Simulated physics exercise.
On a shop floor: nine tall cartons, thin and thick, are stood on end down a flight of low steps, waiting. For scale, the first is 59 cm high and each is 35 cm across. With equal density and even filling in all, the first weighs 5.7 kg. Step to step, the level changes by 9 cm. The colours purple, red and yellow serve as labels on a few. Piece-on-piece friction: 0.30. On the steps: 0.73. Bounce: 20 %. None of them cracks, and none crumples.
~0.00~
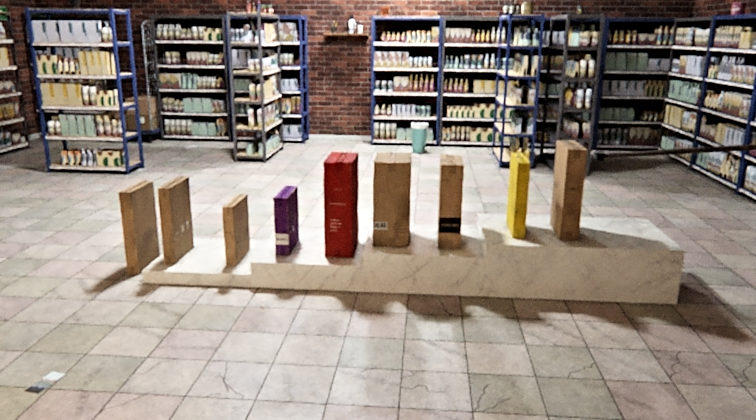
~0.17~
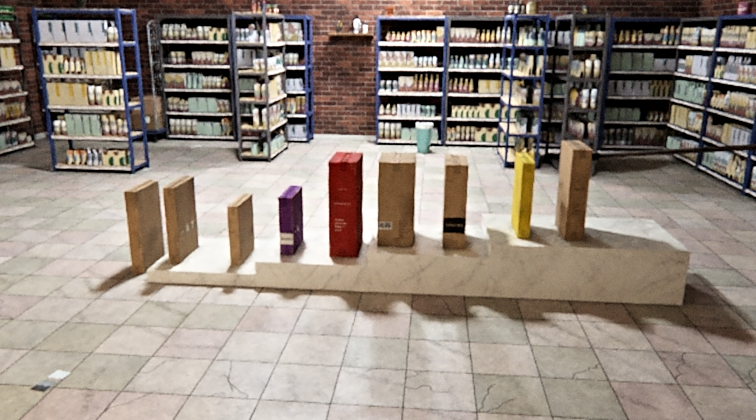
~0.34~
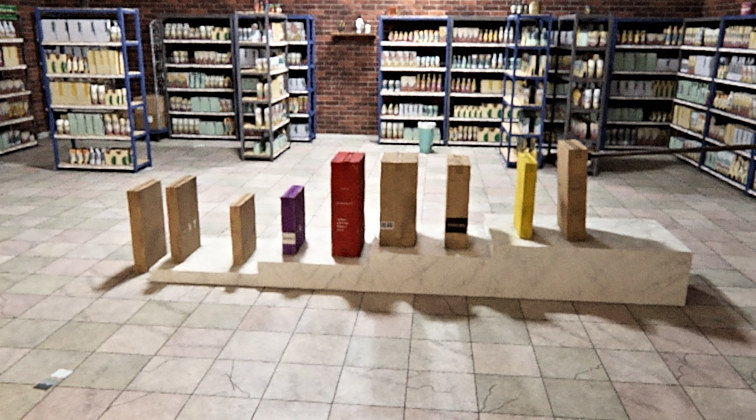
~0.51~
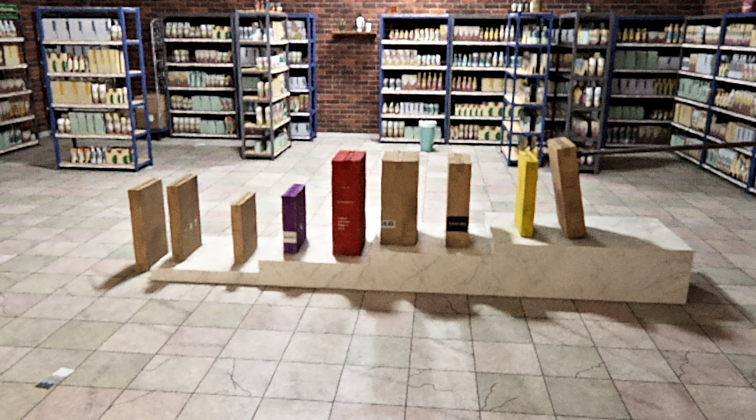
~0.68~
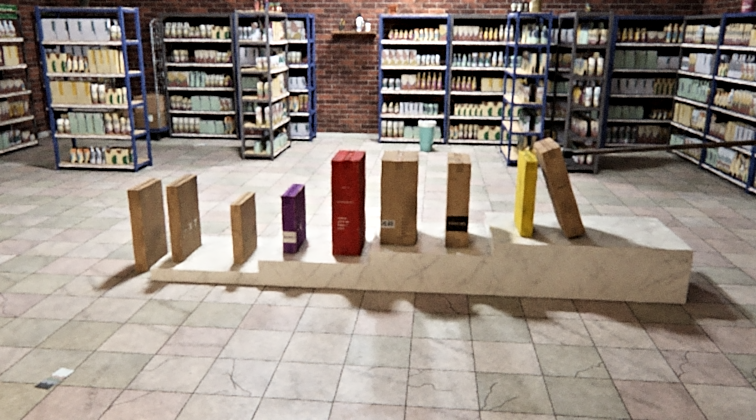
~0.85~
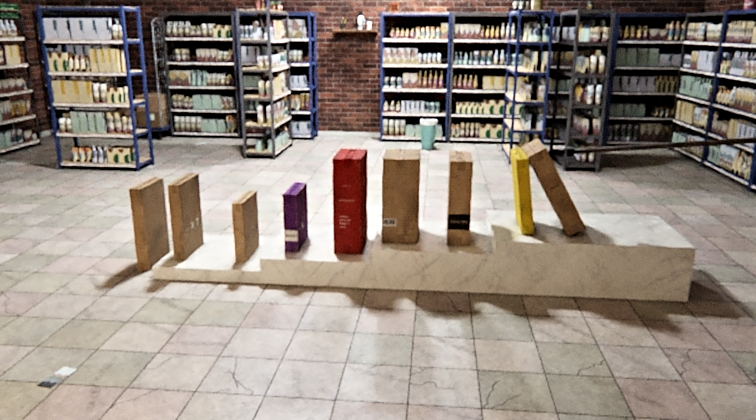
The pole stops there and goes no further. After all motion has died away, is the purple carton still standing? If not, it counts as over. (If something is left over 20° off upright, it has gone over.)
Yes.
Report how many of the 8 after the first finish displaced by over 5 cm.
That would be 3.
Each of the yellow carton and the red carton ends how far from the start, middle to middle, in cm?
Roughly yellow 30, red 0.
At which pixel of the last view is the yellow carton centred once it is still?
It comes to rest around (487, 210) in the last view.
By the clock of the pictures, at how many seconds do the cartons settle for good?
That is at about 1.5 s.
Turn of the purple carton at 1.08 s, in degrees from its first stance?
Roughly 0°.
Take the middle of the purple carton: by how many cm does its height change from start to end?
Lower by close to 0 cm.
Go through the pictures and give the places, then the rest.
In the first frame (each place is the centre of the face we see best), pole end (602, 157) 10 cm from the first carton; purple carton (281, 227); yellow carton (522, 201); red carton (338, 211); the others all in place.
In the second frame, pole end (596, 157) 31 mm from the first carton; purple carton (286, 227).
In the third frame, pole end (588, 157) pushing; purple carton (288, 226); the others all in place.
In the fourth frame, pole end (578, 155) pushing; purple carton (289, 225); the others all in place.
In the fifth frame, pole end (570, 154) stopped; purple carton (289, 225); the others all in place.
In the sixth frame, pole end (571, 152) stopped; purple carton (290, 224); yellow carton (525, 197) tilted 8°; red carton (347, 207); one has shifted.
By 0.94 s, none of the 8 other cartons over, 1 disturbed; purple carton unmoved; yellow carton tilted 16°.
By 1.08 s, 1 of the 8 other cartons over; purple carton unmoved; yellow carton tilted 39°.
By 1.22 s, 1 of the 8 other cartons over; purple carton unmoved; yellow carton tilted 58°.
By 1.46 s, 2 of the 8 other cartons over; purple carton unmoved; yellow carton tilted 70°.
When it is over (1.9 s), 2 of the 8 other cartons over; purple carton unmoved; yellow carton tilted 73°; red carton unmoved. Six left standing. In pixels of the last frame, middles, purple carton near (296, 216), yellow carton near (487, 210).
